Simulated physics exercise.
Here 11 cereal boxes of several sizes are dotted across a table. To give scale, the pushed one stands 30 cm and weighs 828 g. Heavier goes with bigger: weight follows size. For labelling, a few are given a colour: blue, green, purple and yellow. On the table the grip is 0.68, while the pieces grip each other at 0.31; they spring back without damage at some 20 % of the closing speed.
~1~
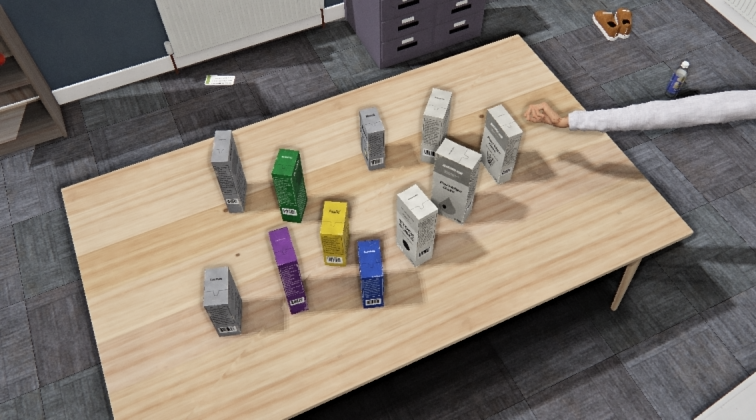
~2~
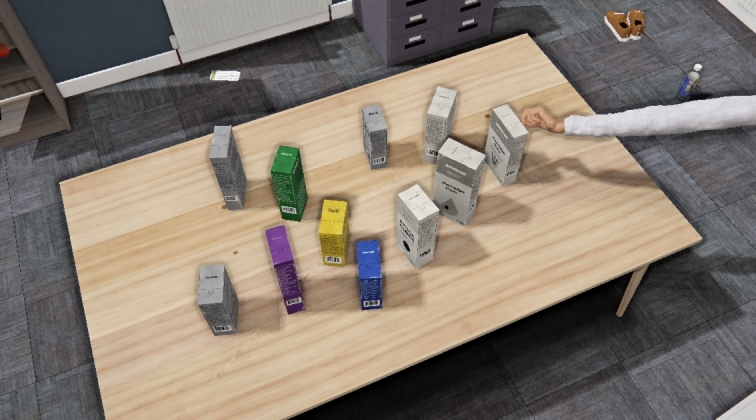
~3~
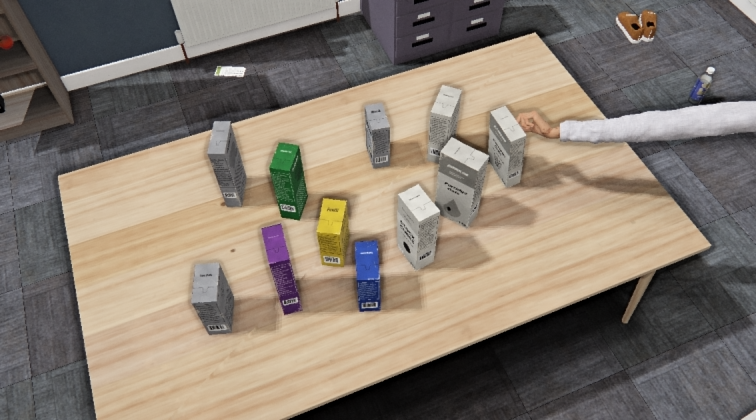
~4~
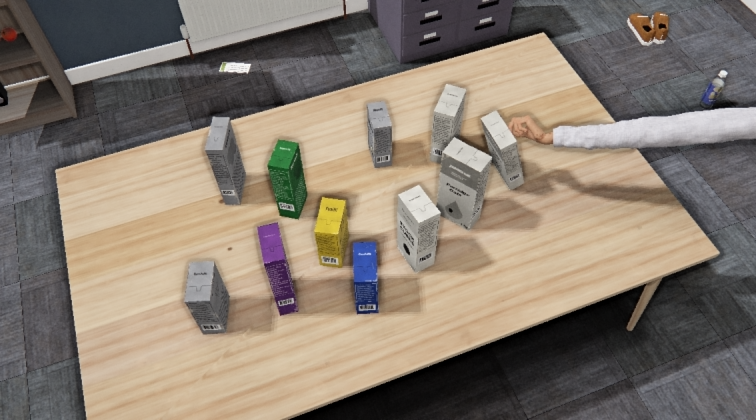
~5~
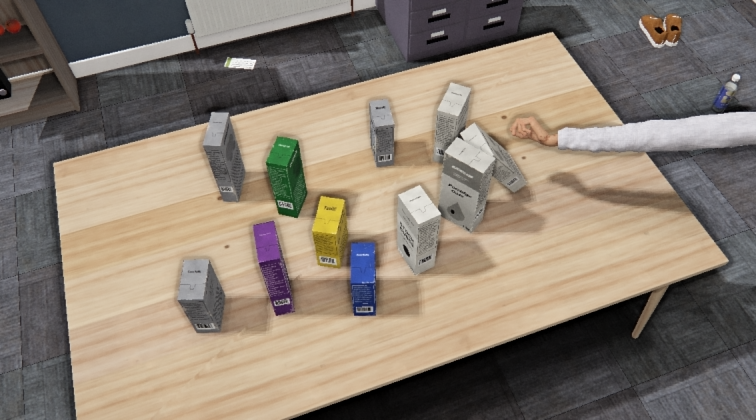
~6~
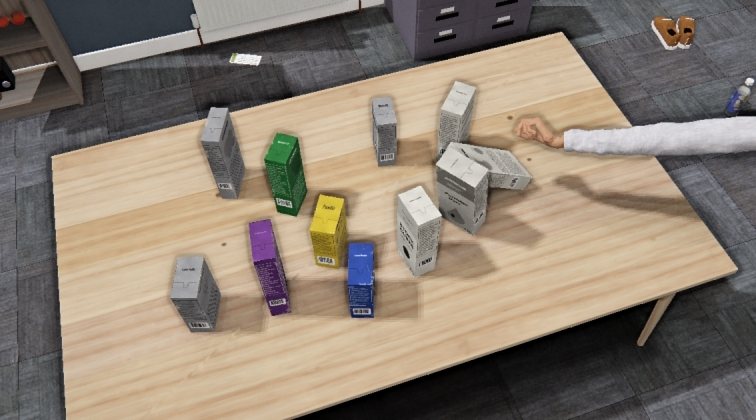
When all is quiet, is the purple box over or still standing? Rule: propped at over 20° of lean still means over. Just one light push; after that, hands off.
As it turns out, that one ends up over.
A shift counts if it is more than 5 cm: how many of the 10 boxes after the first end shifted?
Shifted count - 5.
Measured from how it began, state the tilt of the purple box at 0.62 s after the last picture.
I'd put it at roughly 0 degrees away from its starting angle.
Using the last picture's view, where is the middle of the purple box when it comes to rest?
At about (199, 288).
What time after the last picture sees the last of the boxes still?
Roughly 1.5 seconds.
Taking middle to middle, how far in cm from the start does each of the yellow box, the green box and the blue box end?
So yellow shifts 0 cm, green shifts 0 cm and blue shifts 20 cm.
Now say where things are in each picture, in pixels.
In the first frame (each place is the centre of the face we see best; the camera moves round a little), finger (529, 114) 7 cm from the first box; purple box (294, 290); yellow box (334, 218); green box (287, 200); the others all in place.
The second frame shows finger (525, 119) 19 mm from the first box; purple box (291, 289).
The third frame shows finger (519, 123) pushing; purple box (287, 289); the others all in place.
The fourth frame shows finger (512, 128) pushing; purple box (282, 290); the others all in place.
The fifth frame shows finger (516, 129) stopped; purple box (278, 290); the others all in place.
The sixth frame shows finger (521, 129) stopped; purple box (273, 289); yellow box (327, 214); green box (281, 190); steepest lean 10°, the box at (455, 203); one has shifted.
Then, 0.30 s later than the last frame, 1 of the 10 other boxes over; purple box unmoved.
Then, 0.62 s later than the last frame, 3 of the 10 other boxes over; purple box unmoved; blue box tilted 53°.
Then, 1.22 s later than the last frame, 5 of the 10 other boxes over; purple box tilted 59°; blue box lying flat.
When it is over, 5 of the 10 other boxes over; purple box tilted 67°; blue box lying flat; yellow box unmoved. Five left standing. In pixels of the last frame, middles, purple box near (199, 288), blue box near (314, 300).
